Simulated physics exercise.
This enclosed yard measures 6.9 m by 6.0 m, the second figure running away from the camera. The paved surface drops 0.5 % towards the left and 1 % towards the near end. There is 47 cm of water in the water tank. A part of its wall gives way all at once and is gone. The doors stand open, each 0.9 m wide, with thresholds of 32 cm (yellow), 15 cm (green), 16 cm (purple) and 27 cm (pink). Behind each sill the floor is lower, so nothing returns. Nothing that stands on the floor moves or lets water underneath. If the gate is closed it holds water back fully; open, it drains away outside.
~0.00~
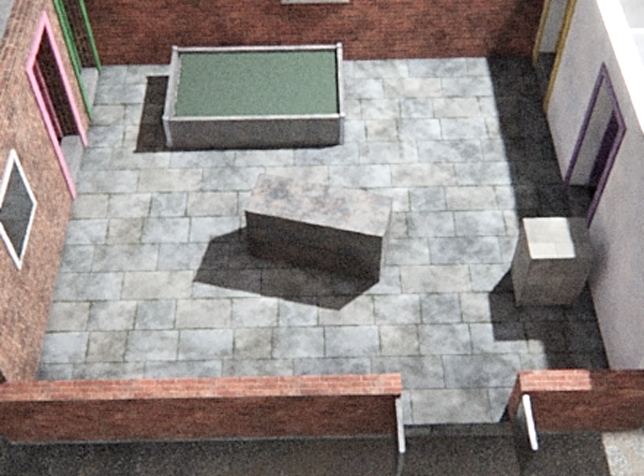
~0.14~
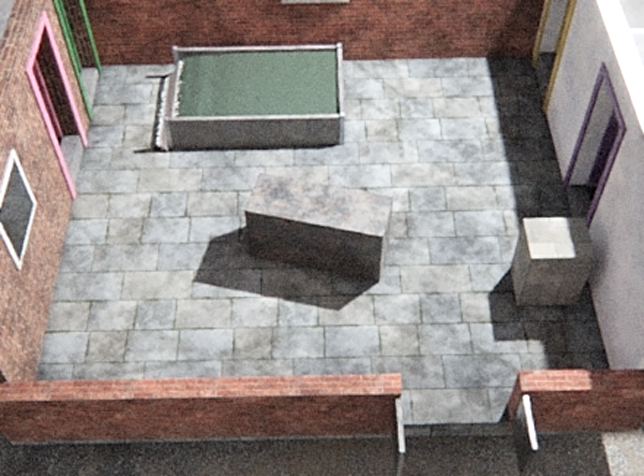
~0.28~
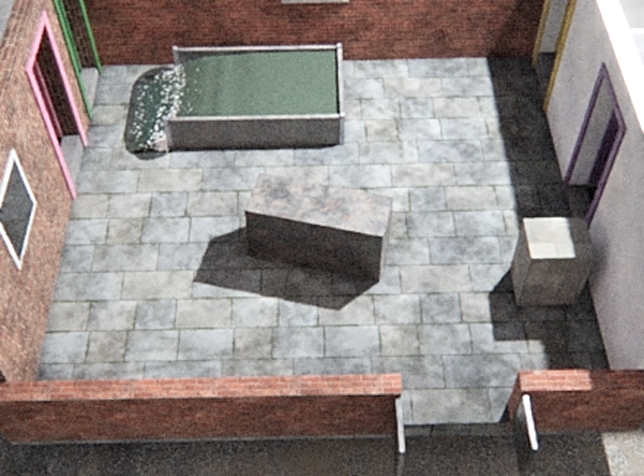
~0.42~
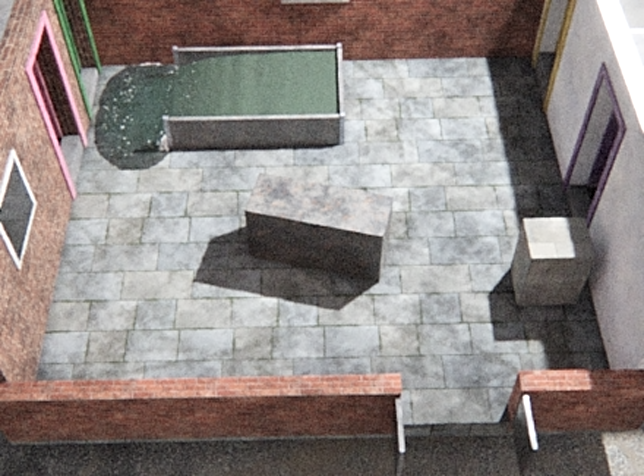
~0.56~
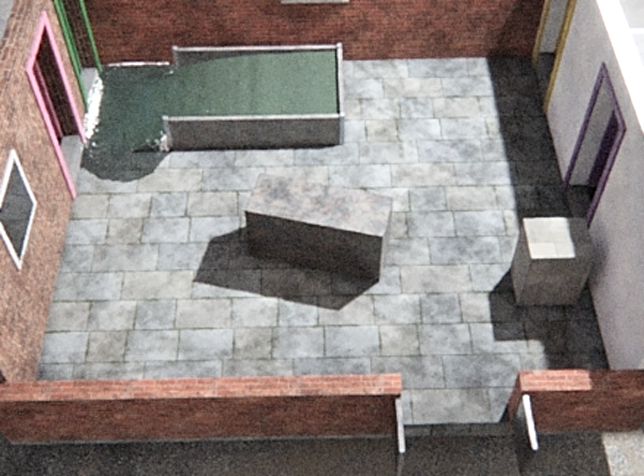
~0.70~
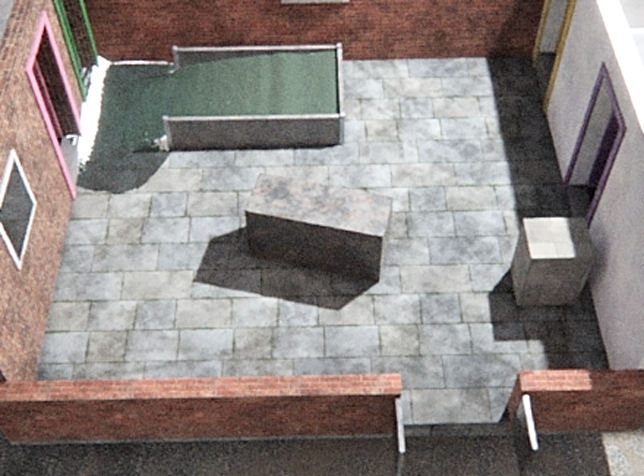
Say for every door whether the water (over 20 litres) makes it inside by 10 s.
Door by door: At the yellow door it does not reach the limit; at the green door it exceeds the limit; at the purple door it keeps below the limit; at the pink door it does not reach the limit.
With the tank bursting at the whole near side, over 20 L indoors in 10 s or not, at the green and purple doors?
Then: Green under, purple below.
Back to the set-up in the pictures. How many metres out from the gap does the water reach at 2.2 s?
Roughly 4.4 m.
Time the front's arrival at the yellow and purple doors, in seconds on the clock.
Arrival: Yellow 5.0 s, purple 7.5 s.
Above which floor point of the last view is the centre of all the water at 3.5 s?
Near (166, 161).
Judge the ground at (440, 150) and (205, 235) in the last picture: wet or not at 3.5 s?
In turn: Dry, wet.
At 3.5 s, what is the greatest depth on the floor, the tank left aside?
Up to some 24 cm.
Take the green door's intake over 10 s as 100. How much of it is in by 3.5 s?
Some 90 per cent by then.
After 1.4 s water covers 10 % of the floor and is deepest (34 cm) near (96, 94); yellow door not reached, green door 33 cm at the sill, 40 L in, purple door not reached, pink door 20 cm at the sill, 0 L in.
After 2.2 s water covers 15 % of the floor and is deepest (34 cm) near (91, 118); yellow door not reached, green door 33 cm at the sill, 117 L in, purple door not reached, pink door 22 cm at the sill, 0 L in.
After 3.5 s water covers 35 % of the floor and is deepest (24 cm) near (94, 102); yellow door not reached, green door 23 cm at the sill, 209 L in, purple door not reached, pink door 16 cm at the sill, 0 L in.
After 6.0 s water covers 55 % of the floor and is deepest (16 cm) near (30, 413); yellow door 5 cm at the sill, 0 L in, green door 9 cm at the sill, 227 L in, purple door not reached, pink door 9 cm at the sill, 0 L in.
After 10.0 s water covers 70 % of the floor and is deepest (9 cm) near (30, 413); yellow door 1 cm at the sill, 0 L in, green door 5 cm at the sill, 227 L in, purple door 5 cm at the sill, 0 L in, pink door 6 cm at the sill, 0 L in.
